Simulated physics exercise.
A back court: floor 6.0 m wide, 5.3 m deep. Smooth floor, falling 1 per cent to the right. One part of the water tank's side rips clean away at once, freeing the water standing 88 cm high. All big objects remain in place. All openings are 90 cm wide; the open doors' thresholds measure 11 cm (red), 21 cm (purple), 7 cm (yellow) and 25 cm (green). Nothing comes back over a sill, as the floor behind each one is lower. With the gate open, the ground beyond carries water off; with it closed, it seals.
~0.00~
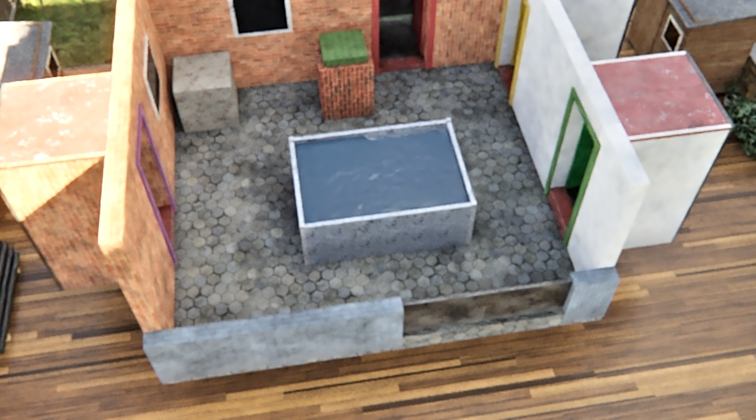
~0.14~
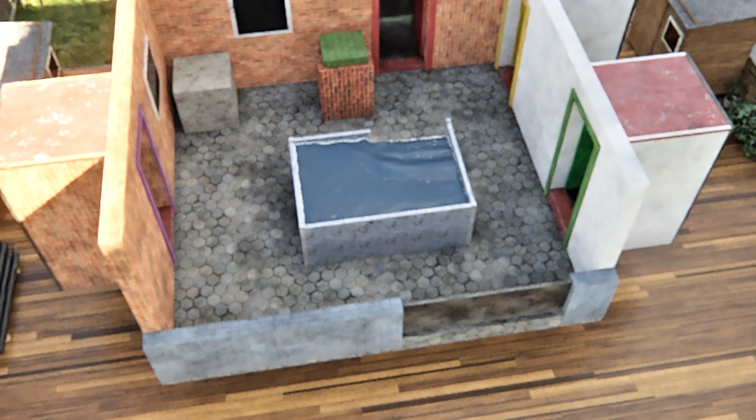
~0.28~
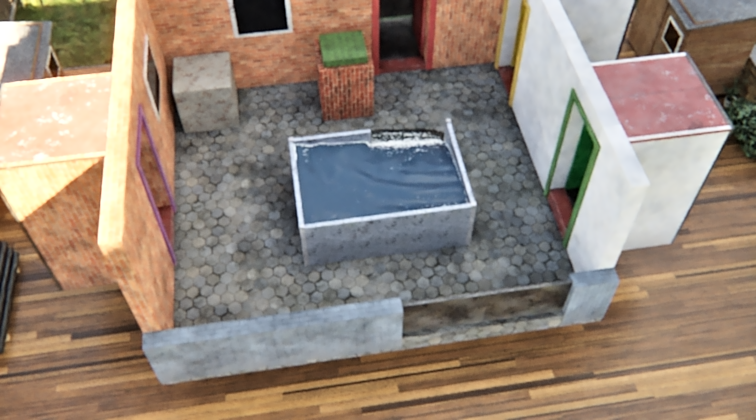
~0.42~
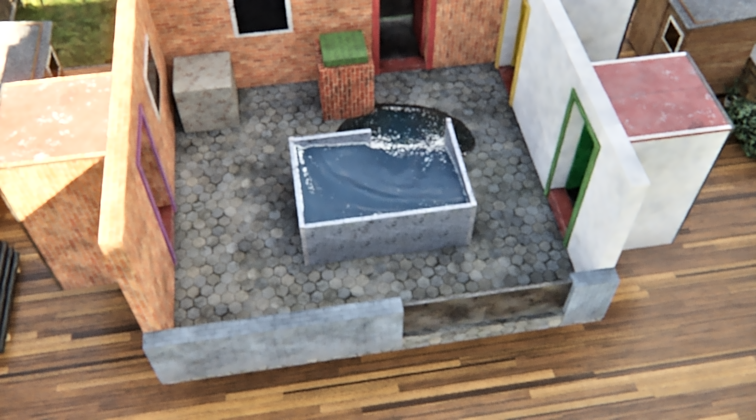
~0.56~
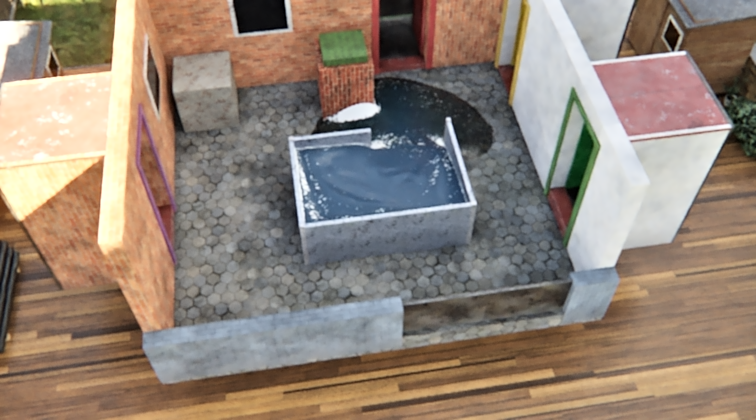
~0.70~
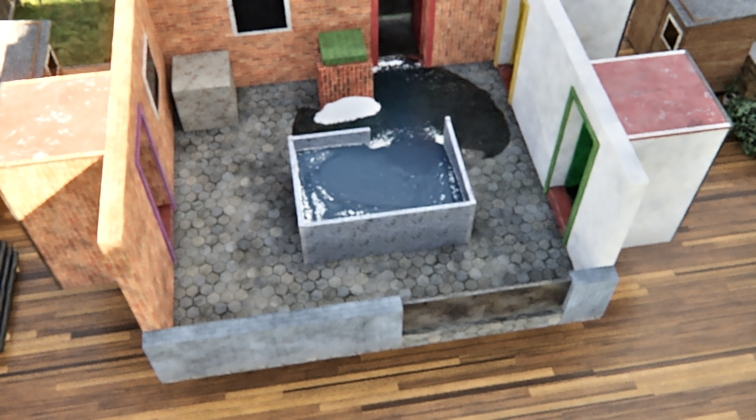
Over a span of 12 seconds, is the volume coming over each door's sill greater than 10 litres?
In order: The red door will most likely bust the limit, the purple door will most likely respect the limit, the yellow door will most likely bust the limit, the green door will most likely respect the limit.
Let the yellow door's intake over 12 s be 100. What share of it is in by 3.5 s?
Some 50 in a hundred.
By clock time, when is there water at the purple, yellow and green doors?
The front reaches purple at 2.6 s, yellow at 0.9 s, green at 3.6 s.
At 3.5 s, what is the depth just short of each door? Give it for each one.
Door by door, in cm: Red reads 27, purple reads 9, yellow reads 25, green reads 1.
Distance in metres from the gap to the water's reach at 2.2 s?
4.4 m.
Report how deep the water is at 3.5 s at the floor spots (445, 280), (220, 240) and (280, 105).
Reading - approx. 0 / 1 / 7 cm.
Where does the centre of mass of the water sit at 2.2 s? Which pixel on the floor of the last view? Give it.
Near (388, 164).
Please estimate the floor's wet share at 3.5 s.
Near 60 per cent is wet.
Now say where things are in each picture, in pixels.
The first frame shows still water, 88 cm deep, in the water tank at (379, 174).
In the second frame, water pours out on the water tank's far side and has run 0.7 m, to a hidden place; typically 11 cm deep outside, 88 cm at the water tank's back.
In the third frame, the front is at a hidden place, 1.0 m from the gap on the water tank's far side; 1.2 m2 of floor is under water; 87 cm left at the back of the water tank.
In the fourth frame, water pours out on the water tank's far side and has run 1.5 m, to (376, 108); typically 11 cm deep outside, 81 cm at the water tank's back.
In the fifth frame, the front is at (376, 82), 2.1 m from the gap on the water tank's far side; 4.4 m2 of floor is under water; 74 cm left at the back of the water tank.
In the sixth frame, the front is at (400, 59), 2.6 m from the gap on the water tank's far side; 6.0 m2 of floor is under water; 75 cm left at the back of the water tank.
After 1.4 s water covers 35 % of the floor and is deepest (52 cm) near (493, 62); red door 14 cm at the sill, 187 L in, purple door not reached, yellow door 24 cm at the sill, 2 L in, green door not reached.
After 2.2 s water covers 45 % of the floor and is deepest (40 cm) near (448, 74); red door 34 cm at the sill, 446 L in, purple door not reached, yellow door 33 cm at the sill, 134 L in, green door not reached.
After 3.5 s water covers 60 % of the floor and is deepest (28 cm) near (399, 72); red door 27 cm at the sill, 679 L in, purple door 9 cm at the sill, 0 L in, yellow door 25 cm at the sill, 319 L in, green door not reached.
After 7.0 s water covers 95 % of the floor and is deepest (18 cm) near (484, 63); red door 15 cm at the sill, 854 L in, purple door 4 cm at the sill, 0 L in, yellow door 17 cm at the sill, 561 L in, green door 4 cm at the sill, 0 L in.
After 12.0 s water covers 95 % of the floor and is deepest (14 cm) near (536, 177); red door 9 cm at the sill, 865 L in, purple door 5 cm at the sill, 0 L in, yellow door 11 cm at the sill, 658 L in, green door 12 cm at the sill, 0 L in.
